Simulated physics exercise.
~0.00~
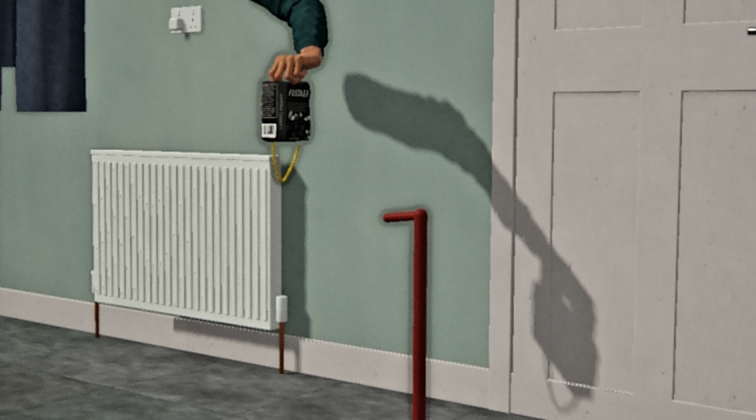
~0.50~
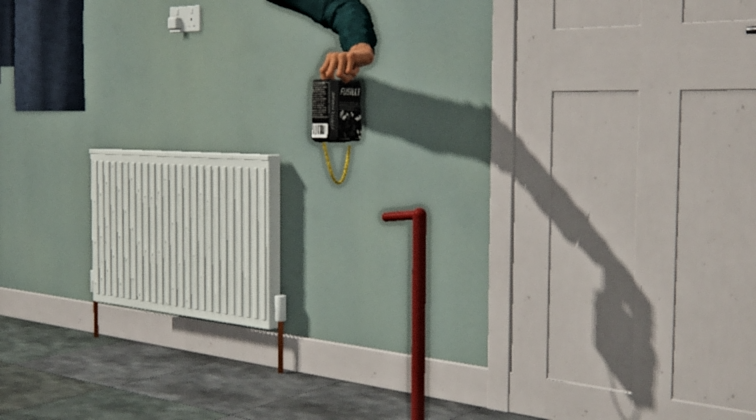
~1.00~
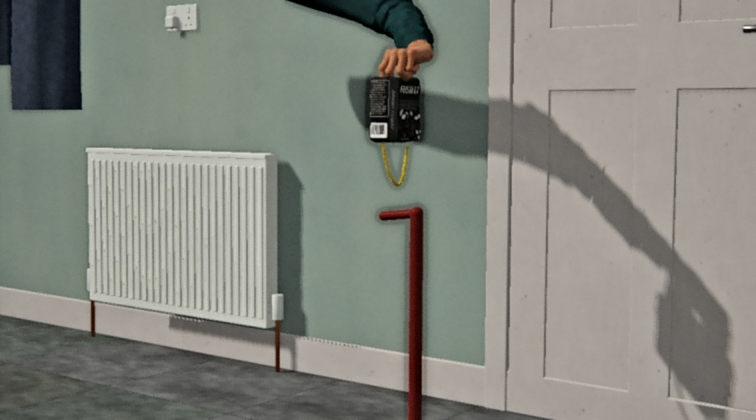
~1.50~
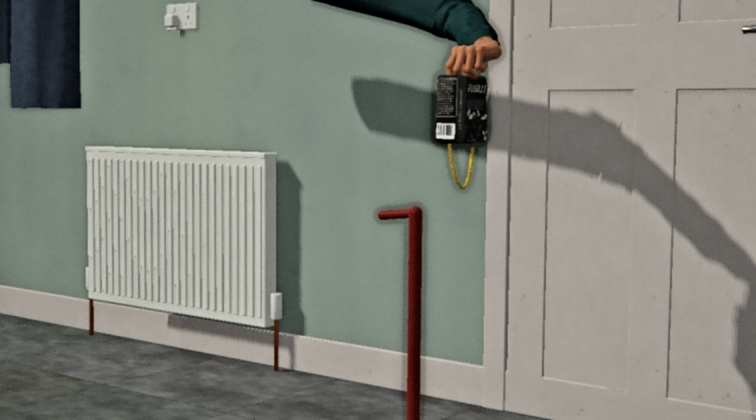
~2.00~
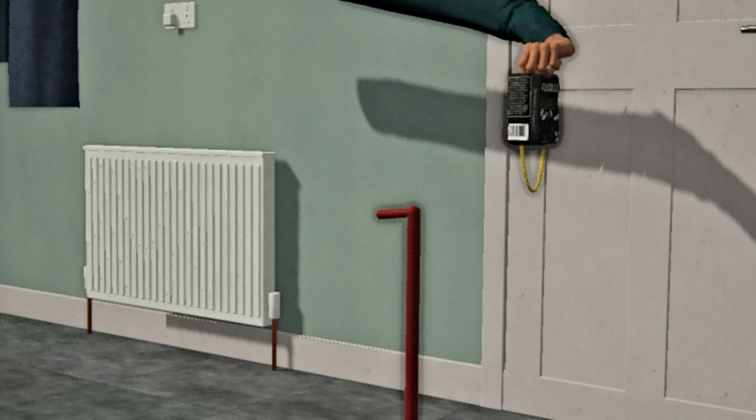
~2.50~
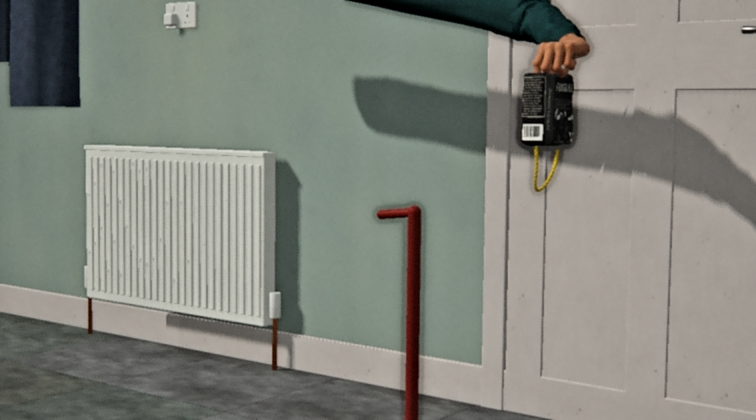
A black pouch with a yellow loop dangling beneath it hangs from a hand in a dark green sleeve, high in a room seen from the side by a slightly swaying camera. Behind it are a pale green wall with a white radiator at left, a dark curtain and a white panelled door at right, while a red post with a short arm pointing left stands in front. The hand carries the pouch rightward from above the radiator, and it passes over the post without catching. Shadows slide across the door as it continues. It slows and ends upright before the door, clear of the post.
